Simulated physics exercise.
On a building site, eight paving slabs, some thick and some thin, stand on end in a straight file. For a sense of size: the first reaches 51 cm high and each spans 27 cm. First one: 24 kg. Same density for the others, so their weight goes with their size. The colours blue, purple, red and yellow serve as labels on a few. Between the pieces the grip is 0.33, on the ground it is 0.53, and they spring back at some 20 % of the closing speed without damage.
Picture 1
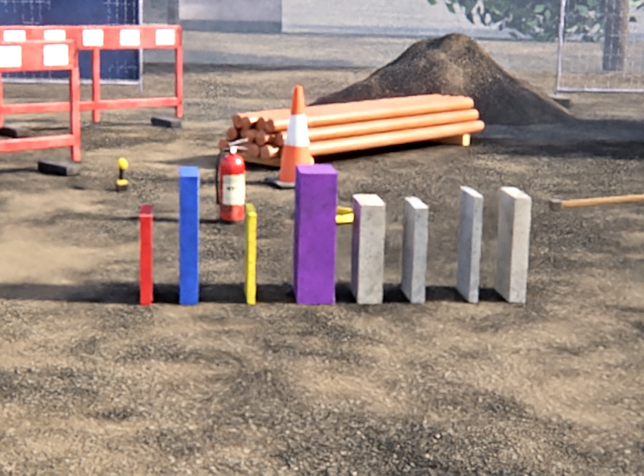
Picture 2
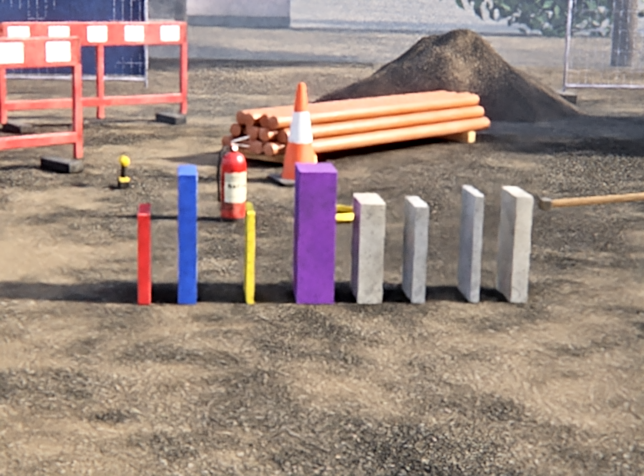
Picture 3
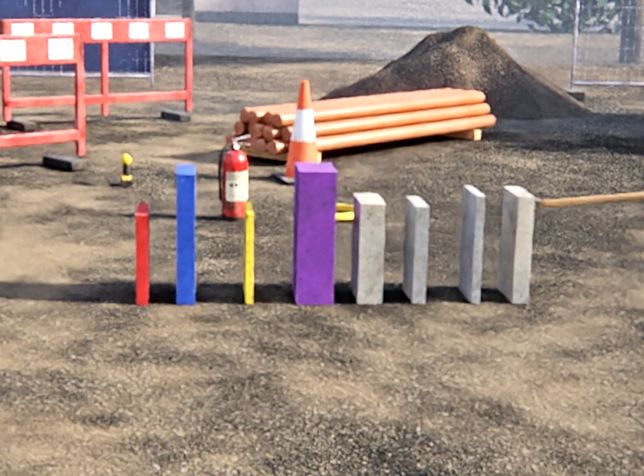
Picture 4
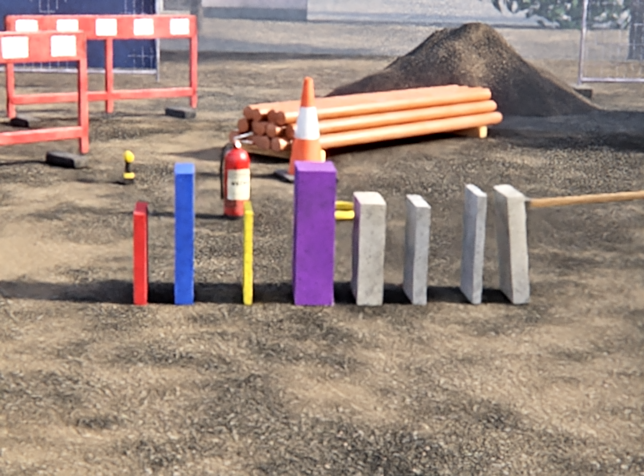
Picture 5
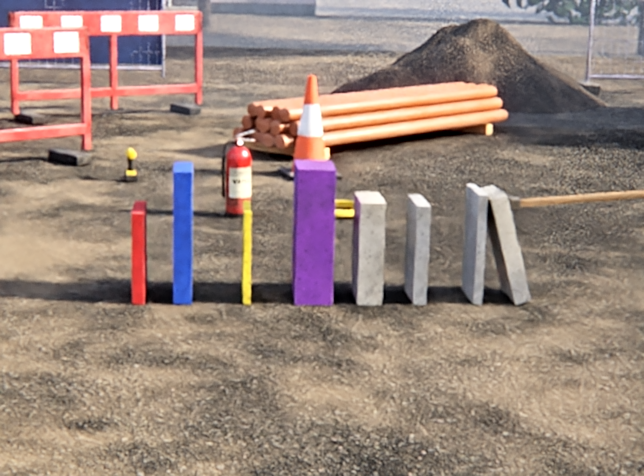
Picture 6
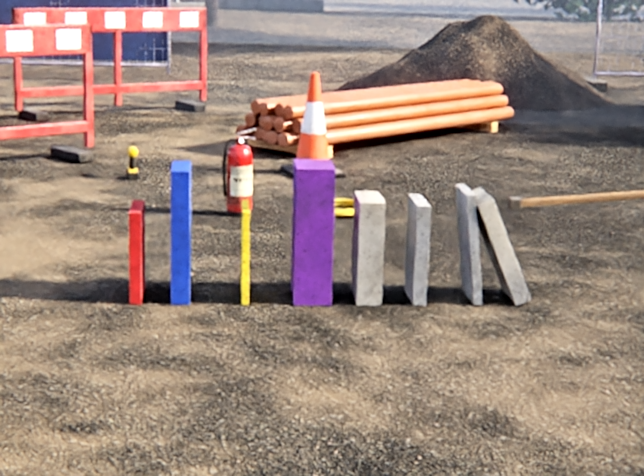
A mound of dark soil rises behind stacked orange pipes on a gravelly building site, seen from the front and slightly above. Red barriers, a traffic cone and an extinguisher stand behind a row of eight upright slabs: red, blue, yellow, purple, then four grey. A wooden pole moves in from the right and pushes the rightmost slab, which tilts left against its neighbour, while the camera shifts slightly.
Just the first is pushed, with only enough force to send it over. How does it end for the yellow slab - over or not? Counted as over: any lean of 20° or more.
It ends over.
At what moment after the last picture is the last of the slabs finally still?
2.0 s, give or take.
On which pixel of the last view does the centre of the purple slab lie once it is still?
Near (218, 272).
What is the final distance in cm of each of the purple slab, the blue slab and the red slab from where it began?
Purple 50, blue 50, red 30.
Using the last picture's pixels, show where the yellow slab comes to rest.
Somewhere close to (200, 294), I'd say.
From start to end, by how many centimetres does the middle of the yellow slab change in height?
About 20 cm lower.
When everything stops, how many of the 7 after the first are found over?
It comes to 7.
Then, 0.73 s after the last picture, 3 of the 7 other slabs over; yellow slab unmoved; purple slab leaning 10°.
Then, 1.43 s after the last picture, 7 of the 7 other slabs over; yellow slab leaning 70°; purple slab leaning 73°.
At rest, 7 of the 7 other slabs over; yellow slab lying flat; blue slab lying flat; red slab lying flat. Not one is left standing. As the last picture would show them, middles, yellow slab near (200, 294), blue slab near (72, 275).
